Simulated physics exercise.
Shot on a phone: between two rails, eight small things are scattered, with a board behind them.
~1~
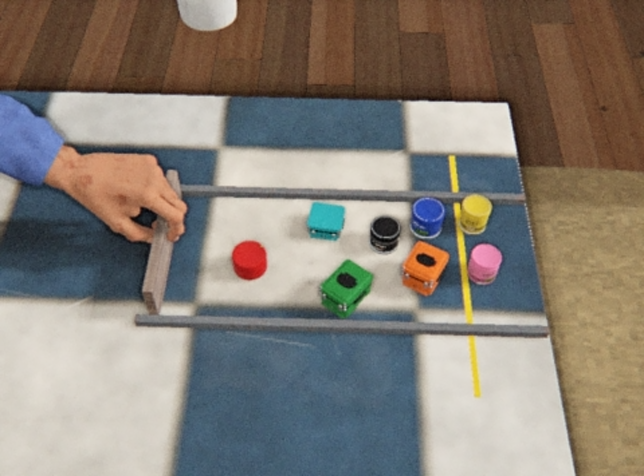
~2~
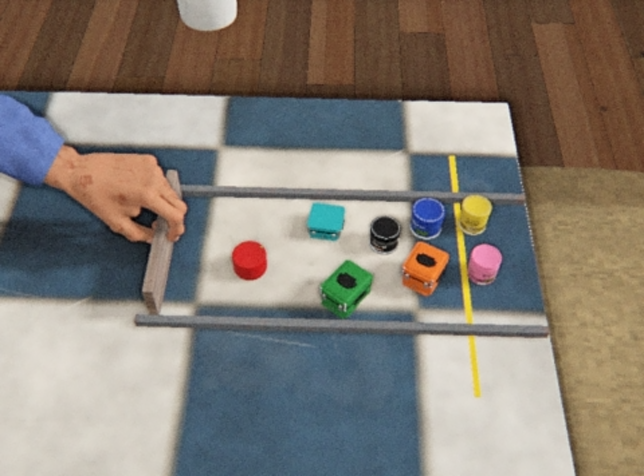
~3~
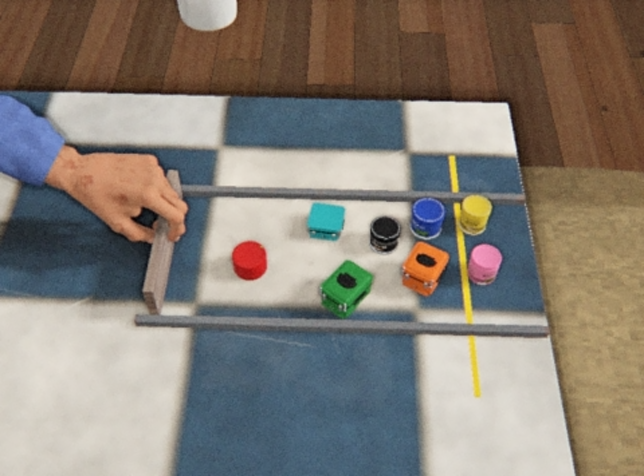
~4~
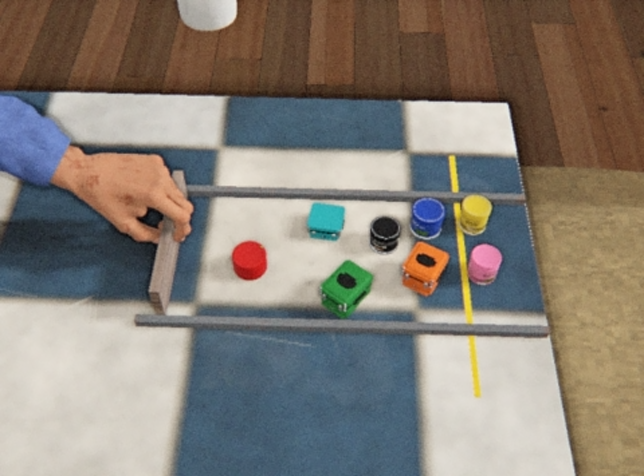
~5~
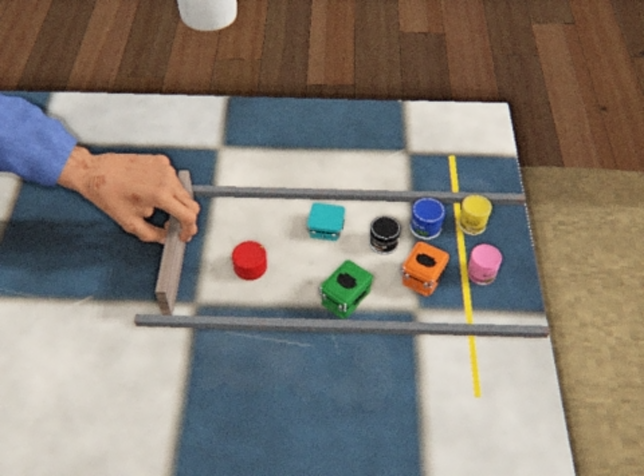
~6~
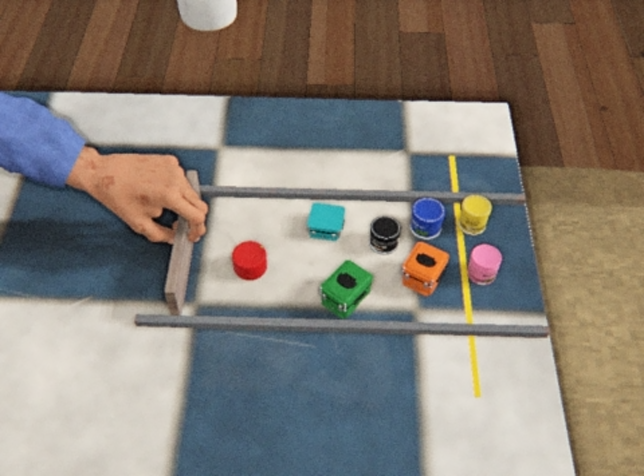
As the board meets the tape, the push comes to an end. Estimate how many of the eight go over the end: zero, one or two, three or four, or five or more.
Ha, one or two come down.
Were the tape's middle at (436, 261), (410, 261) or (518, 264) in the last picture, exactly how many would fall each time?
In order: 0, 0 and 6.
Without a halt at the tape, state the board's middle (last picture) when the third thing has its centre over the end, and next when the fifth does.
Earlier crossing: About (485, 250); later crossing: About (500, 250).
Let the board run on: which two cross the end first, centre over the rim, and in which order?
In order: The pink tub, the yellow tin.
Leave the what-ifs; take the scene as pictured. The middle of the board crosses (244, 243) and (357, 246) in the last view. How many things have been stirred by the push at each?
Tally: 1; 4.
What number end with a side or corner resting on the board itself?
At rest, 3 are in contact.
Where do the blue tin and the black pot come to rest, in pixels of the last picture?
Blue tin at (510, 221), black pot at (502, 244).
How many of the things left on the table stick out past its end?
1 overhanging.
Soon after, none off yet; pink tub at rest near (484, 265); yellow tin at rest near (474, 216); blue tin at rest near (427, 219).
At rest, the number that fall off is one or two; fallen, yellow tin and pink tub.
